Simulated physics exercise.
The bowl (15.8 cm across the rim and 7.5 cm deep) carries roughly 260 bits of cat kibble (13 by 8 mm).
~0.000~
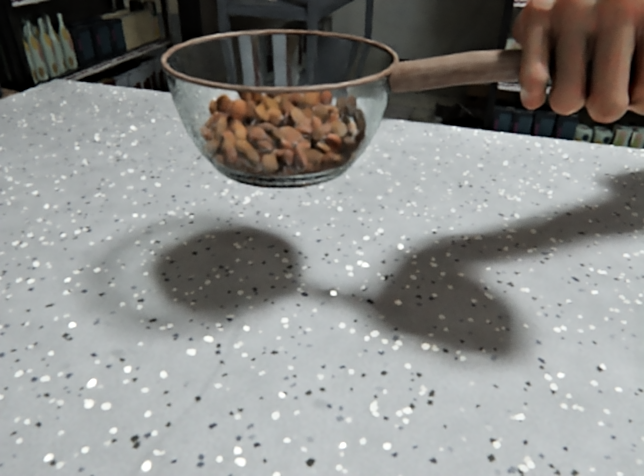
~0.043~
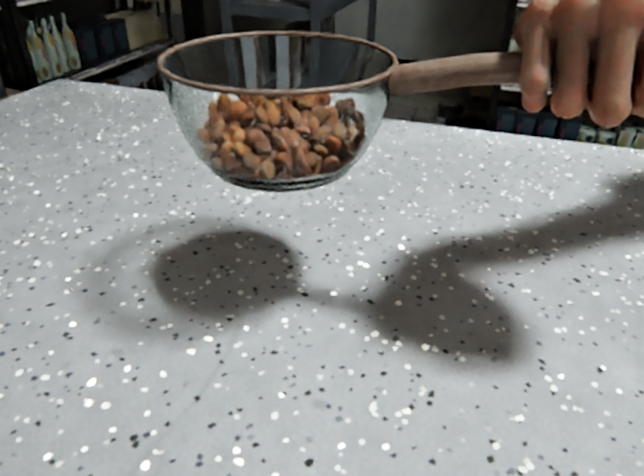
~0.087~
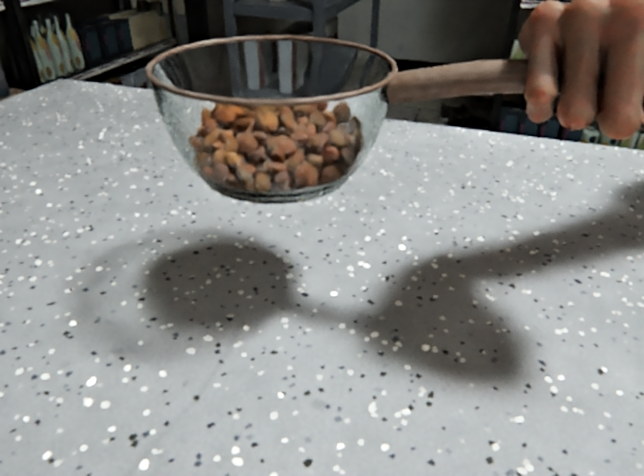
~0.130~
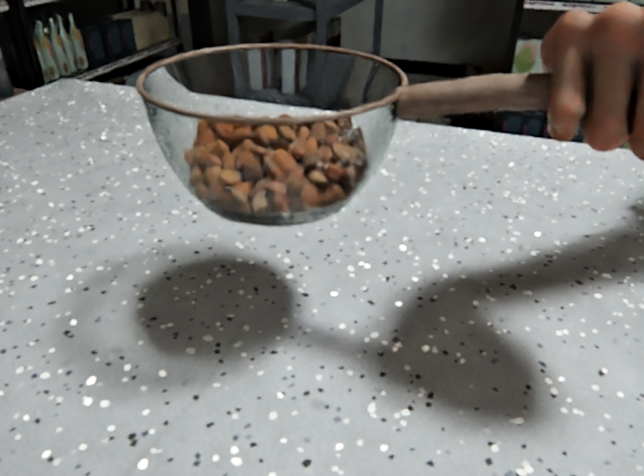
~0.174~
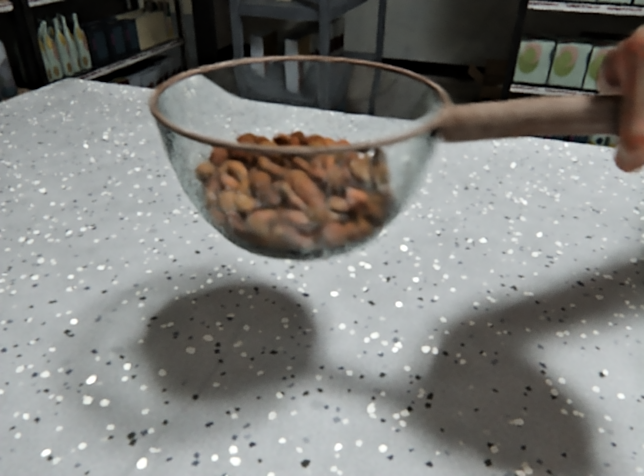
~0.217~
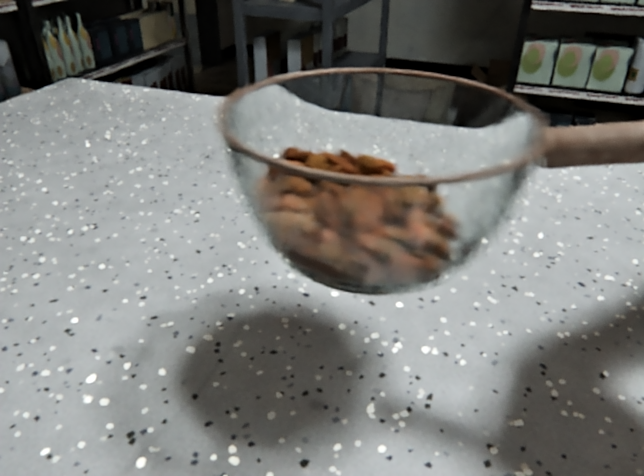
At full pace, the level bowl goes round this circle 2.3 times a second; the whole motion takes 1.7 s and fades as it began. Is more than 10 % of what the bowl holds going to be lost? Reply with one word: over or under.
Over.
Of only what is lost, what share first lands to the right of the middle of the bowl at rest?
Roughly 30 percent.
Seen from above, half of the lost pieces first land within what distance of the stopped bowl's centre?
About 44 cm.
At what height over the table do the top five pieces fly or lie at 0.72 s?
Estimate: Near 19 cm.
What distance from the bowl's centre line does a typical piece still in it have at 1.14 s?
That comes to about 6.0 centimetres.
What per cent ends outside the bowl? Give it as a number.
Estimate: Close to 65 per cent.
Then, at 0.72 s, bowl 70 %, fallen left of where it stops 5 %, fallen behind where it stops 5 %, in the air 20 %; middle of the pieces not yet landed near (419, 212).
After 1.14 s, bowl 45 %, fallen left of where it stops 15 %, fallen behind where it stops 15 %, fallen in front of where it stops 10 %, fallen right of where it stops 10 %, in the air 10 %; middle of the pieces not yet landed near (403, 222).
After 1.52 s, bowl 35 %, fallen left of where it stops 15 %, fallen behind where it stops 20 %, fallen in front of where it stops 10 %, fallen right of where it stops 10 %, in the air 5 %; middle of the pieces not yet landed near (238, 172).
Then, at 1.89 s, bowl 35 %, fallen left of where it stops 25 %, fallen behind where it stops 15 %, fallen in front of where it stops 15 %, fallen right of where it stops 10 %; middle of the pieces not yet landed near (540, 157).
By 2.4 s all is still; bowl 35 %, fallen left of where it stops 25 %, fallen behind where it stops 15 %, fallen in front of where it stops 15 %, fallen right of where it stops 10 %.
